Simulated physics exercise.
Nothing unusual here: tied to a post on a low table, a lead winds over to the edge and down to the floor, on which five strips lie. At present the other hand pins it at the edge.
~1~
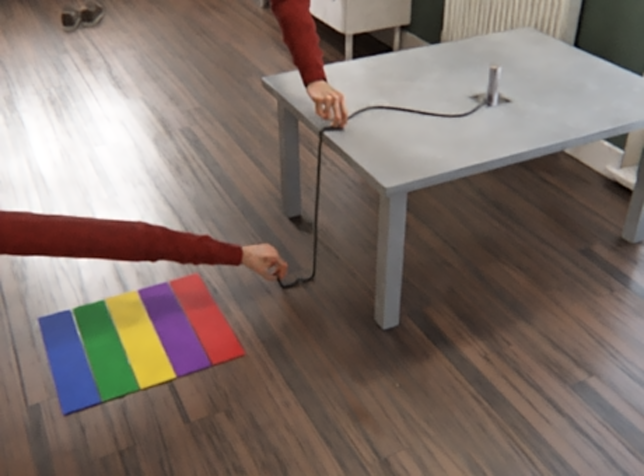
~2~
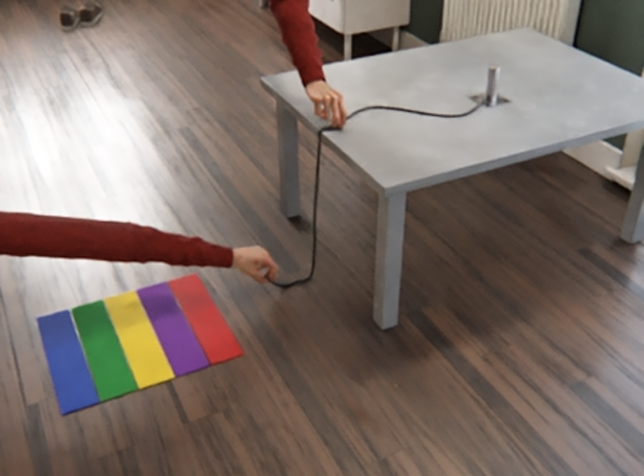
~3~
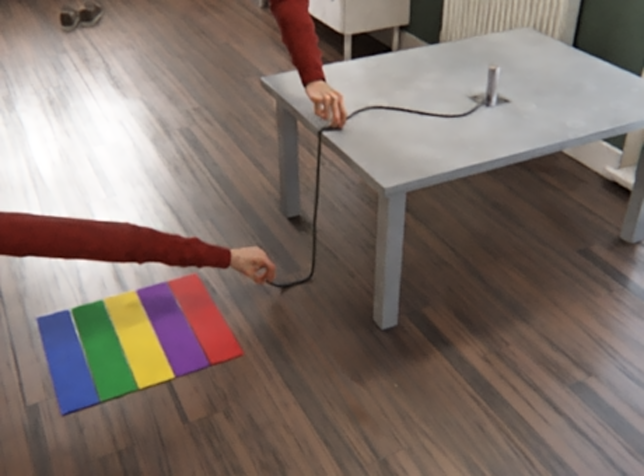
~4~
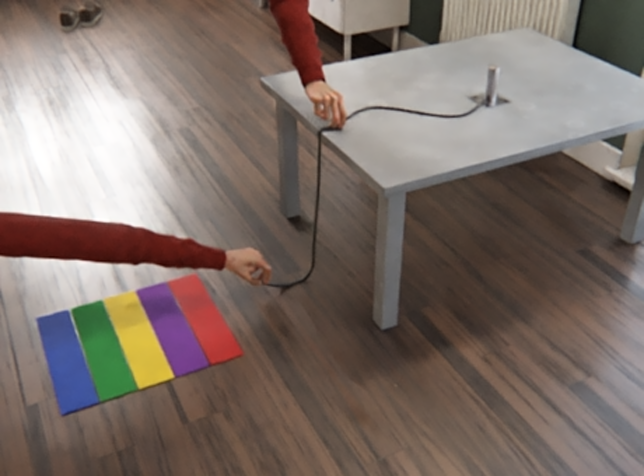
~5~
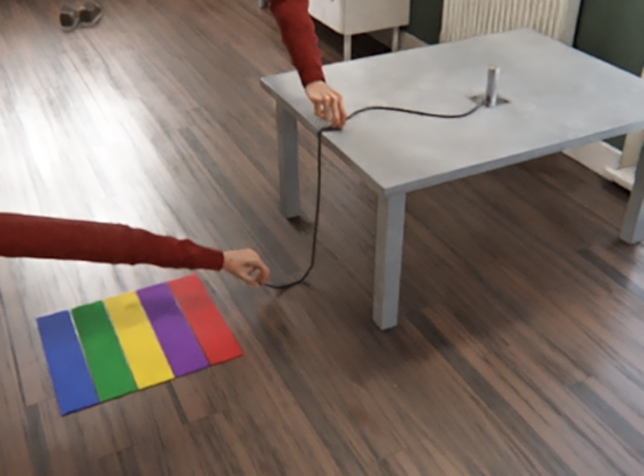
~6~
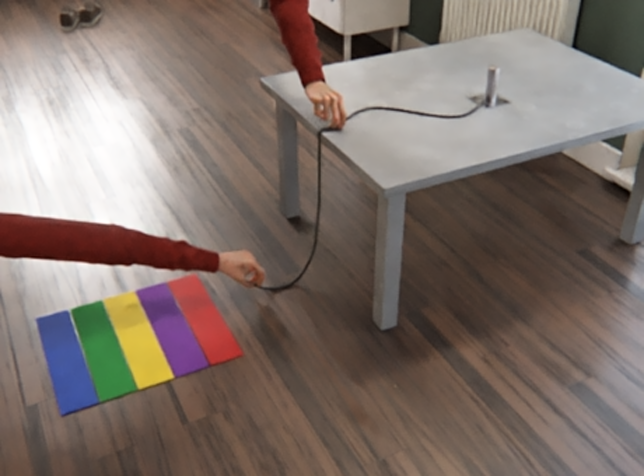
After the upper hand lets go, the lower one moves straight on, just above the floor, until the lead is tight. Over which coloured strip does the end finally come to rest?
Over the yellow strip.
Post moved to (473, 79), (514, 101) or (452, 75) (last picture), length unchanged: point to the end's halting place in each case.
In pixels, the answers are (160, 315), (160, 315) and (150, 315).
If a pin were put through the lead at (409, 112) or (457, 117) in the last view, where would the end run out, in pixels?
Approximately (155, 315) and (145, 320), respectively.
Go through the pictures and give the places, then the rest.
In the first frame, end (278, 278); red (220, 343); purple (186, 354); yellow (151, 365); green (115, 377); blue (76, 389).
In the second frame, end (269, 280); lead through (472, 111) (407, 110) (350, 116) (318, 154) (315, 214) (313, 270).
In the third frame, end (267, 281).
In the fourth frame, end (262, 282); lead through (472, 111) (406, 111) (350, 117) (320, 154) (317, 214) (311, 271).
In the fifth frame, end (260, 283).
In the sixth frame, end (256, 285); lead through (472, 112) (406, 111) (349, 117) (319, 155) (318, 213) (303, 272).
Early on, end near (201, 301); over red.
Midway, end near (159, 313); over purple.
At the end of the slack, end near (133, 321); over yellow. Over yellow.
